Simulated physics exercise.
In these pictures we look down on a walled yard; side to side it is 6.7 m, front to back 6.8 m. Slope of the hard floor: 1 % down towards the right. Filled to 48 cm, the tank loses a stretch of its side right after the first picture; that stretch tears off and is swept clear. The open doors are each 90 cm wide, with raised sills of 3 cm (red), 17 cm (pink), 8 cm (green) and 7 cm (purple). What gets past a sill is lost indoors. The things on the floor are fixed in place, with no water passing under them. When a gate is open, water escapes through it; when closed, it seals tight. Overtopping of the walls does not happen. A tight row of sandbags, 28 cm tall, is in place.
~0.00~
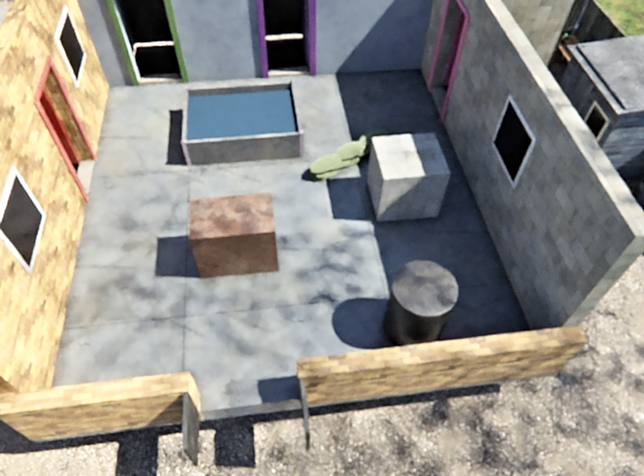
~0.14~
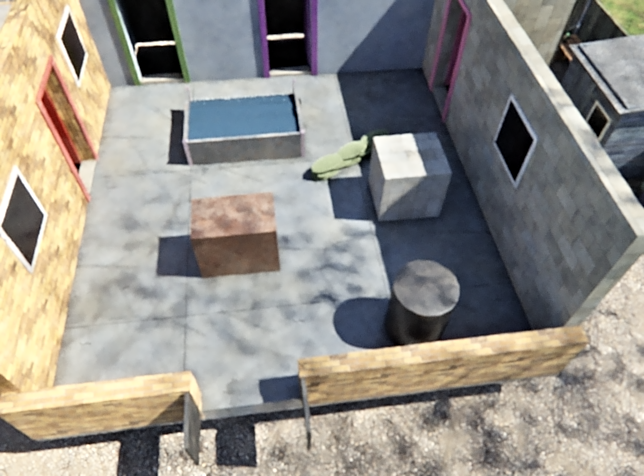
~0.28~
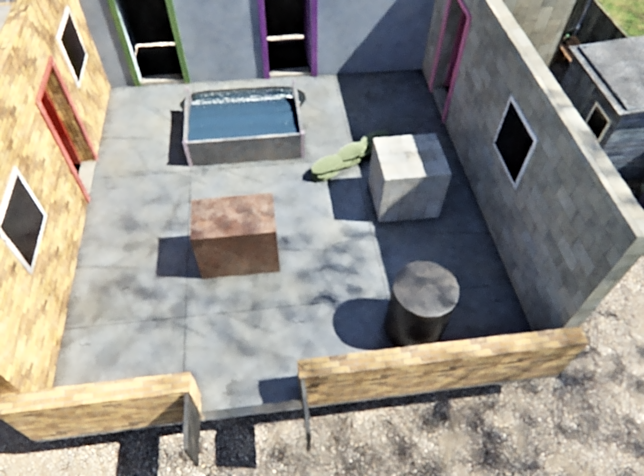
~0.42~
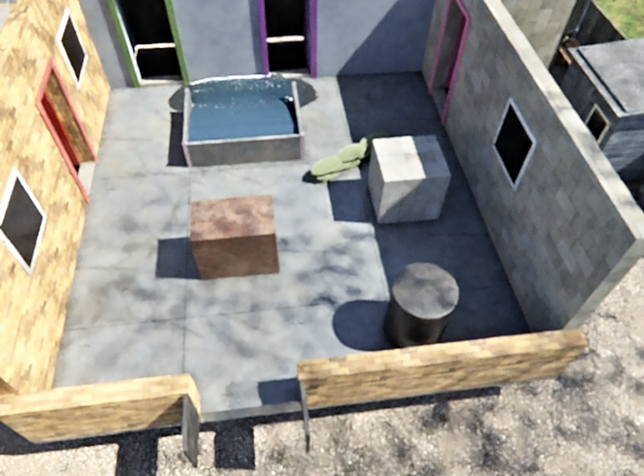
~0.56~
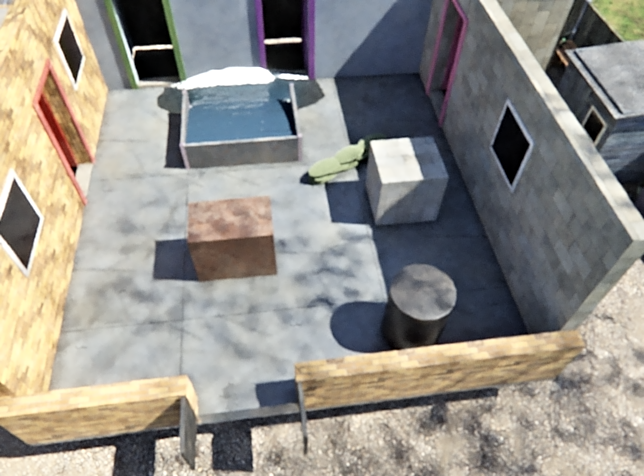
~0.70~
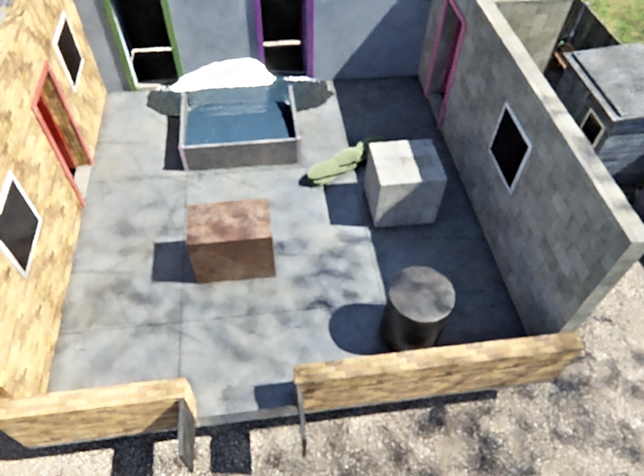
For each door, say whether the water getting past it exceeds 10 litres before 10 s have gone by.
Red door: Limit unbroken, pink door: Limit unbroken, green door: Limit broken, purple door: Limit broken.
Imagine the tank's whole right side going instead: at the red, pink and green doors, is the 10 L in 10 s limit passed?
Red falls short; pink exceeds; green falls short.
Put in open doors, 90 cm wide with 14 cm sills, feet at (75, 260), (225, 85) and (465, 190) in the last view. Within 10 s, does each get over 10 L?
Note, doorways in listed order: Stays short, goes beyond, stays short.
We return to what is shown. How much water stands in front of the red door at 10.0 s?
Reading: Close to 2.0 cm.
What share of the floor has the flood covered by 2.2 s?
I'd say around 20 % is wet.
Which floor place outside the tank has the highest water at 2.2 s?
Around (114, 102).
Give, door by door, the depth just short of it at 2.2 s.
In centimetres - red: 0, pink: 0, green: 12, purple: 18.
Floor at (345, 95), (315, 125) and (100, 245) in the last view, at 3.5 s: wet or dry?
Well, the first is drenched, the next untouched by it, the last drenched.
After 1.4 s water covers 10 % of the floor and is deepest (35 cm) near (237, 90); red door not reached, pink door not reached, green door 14 cm at the sill, 3 L in, purple door 24 cm at the sill, 72 L in.
After 2.2 s water covers 20 % of the floor and is deepest (26 cm) near (114, 102); red door not reached, pink door not reached, green door 12 cm at the sill, 15 L in, purple door 18 cm at the sill, 142 L in.
After 3.5 s water covers 30 % of the floor and is deepest (18 cm) near (420, 85); red door 5 cm at the sill, 0 L in, pink door 14 cm at the sill, 0 L in, green door 10 cm at the sill, 22 L in, purple door 11 cm at the sill, 178 L in.
After 6.0 s water covers 60 % of the floor and is deepest (10 cm) near (212, 97); red door 2 cm at the sill, 2 L in, pink door 7 cm at the sill, 0 L in, green door 7 cm at the sill, 26 L in, purple door 9 cm at the sill, 188 L in.
After 10.0 s water covers 80 % of the floor and is deepest (7 cm) near (457, 171); red door 2 cm at the sill, 2 L in, pink door 6 cm at the sill, 0 L in, green door 3 cm at the sill, 26 L in, purple door 4 cm at the sill, 191 L in.
